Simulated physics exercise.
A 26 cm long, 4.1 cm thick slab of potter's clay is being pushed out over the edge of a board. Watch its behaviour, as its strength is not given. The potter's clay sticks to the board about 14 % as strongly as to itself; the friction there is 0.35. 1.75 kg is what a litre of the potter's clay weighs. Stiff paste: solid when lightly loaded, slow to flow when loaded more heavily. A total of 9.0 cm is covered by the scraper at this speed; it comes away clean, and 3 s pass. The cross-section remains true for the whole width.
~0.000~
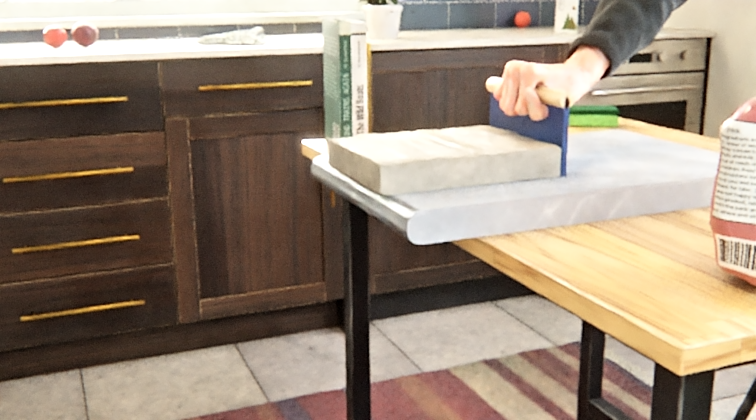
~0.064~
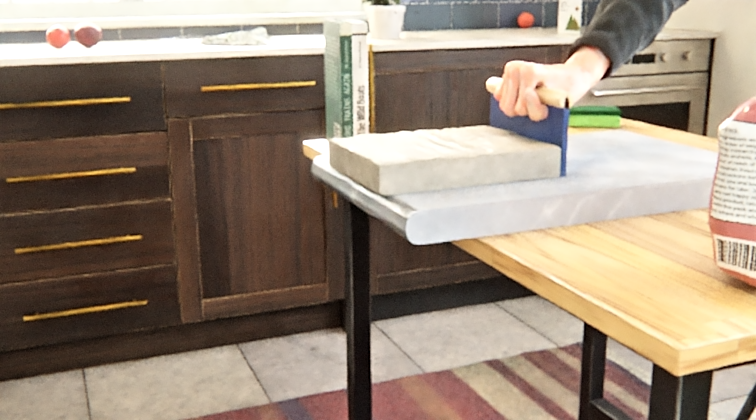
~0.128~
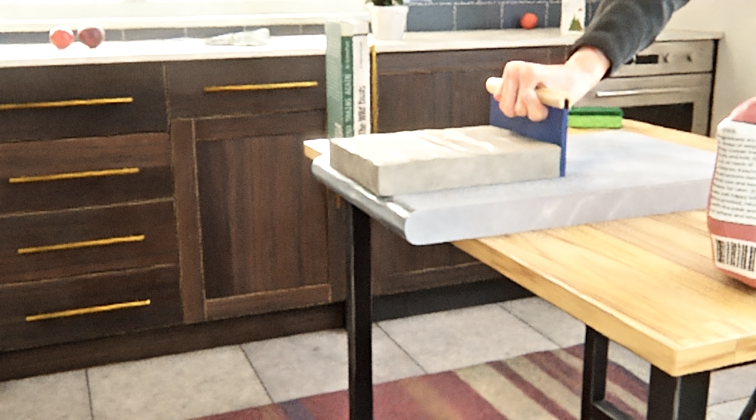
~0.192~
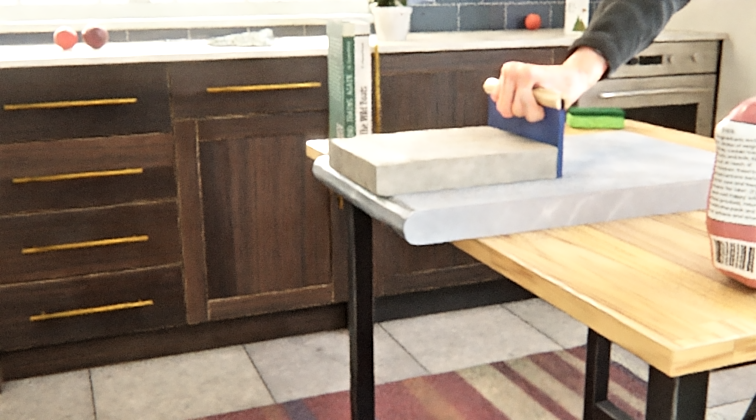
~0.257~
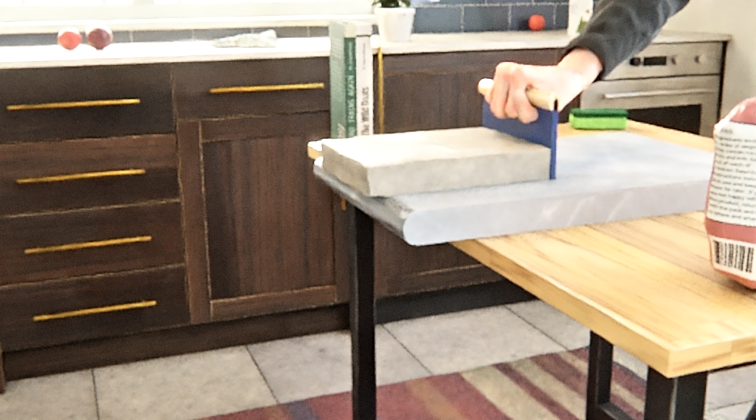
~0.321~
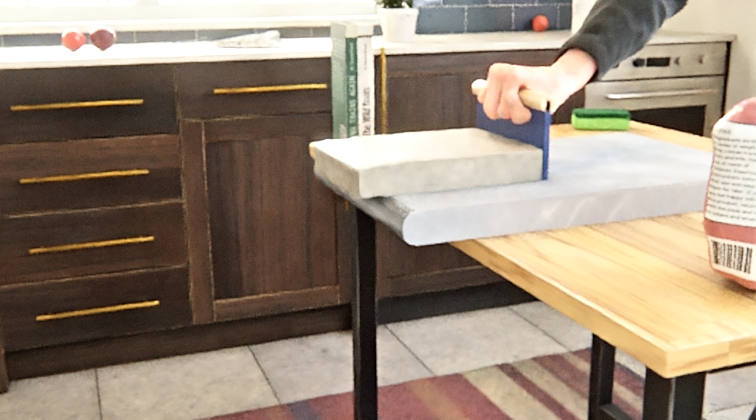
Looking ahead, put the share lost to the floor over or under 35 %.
Lab note: Share on floor in excess of 35 percent.
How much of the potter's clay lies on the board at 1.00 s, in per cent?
Some 60 per cent.
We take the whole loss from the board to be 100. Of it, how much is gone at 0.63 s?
The value is close to 80 %.
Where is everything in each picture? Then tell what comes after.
Foot of the scraper at (561, 177), not yet moved; foremost bit of the potter's clay at (380, 179), in the first picture.
Foot of the scraper at (561, 177), not yet moved; foremost bit of the potter's clay at (379, 179), in the second picture.
Foot of the scraper at (560, 177), not yet moved; foremost bit of the potter's clay at (378, 179), in the third picture.
Foot of the scraper at (557, 178), moved 6 mm; foremost bit of the potter's clay at (376, 180), 1 % of it past the edge, in one piece, in the fourth picture.
Foot of the scraper at (550, 180), moved 1.7 cm; foremost bit of the potter's clay at (367, 172), 5 % of it past the edge, in one piece, in the fifth picture.
Foot of the scraper at (543, 181), moved 2.8 cm; foremost bit of the potter's clay at (358, 175), 10 % of it past the edge, in one piece, in the sixth picture.
After 0.63 s, 69 % lies on the board and 0 % has fallen.
After 1.00 s, 60 % lies on the board and 40 % has fallen.
After 1.37 s, 60 % lies on the board and 40 % has fallen.
After 1.73 s, 60 % lies on the board and 40 % has fallen.
After 3.73 s, 60 % lies on the board and 40 % has fallen.
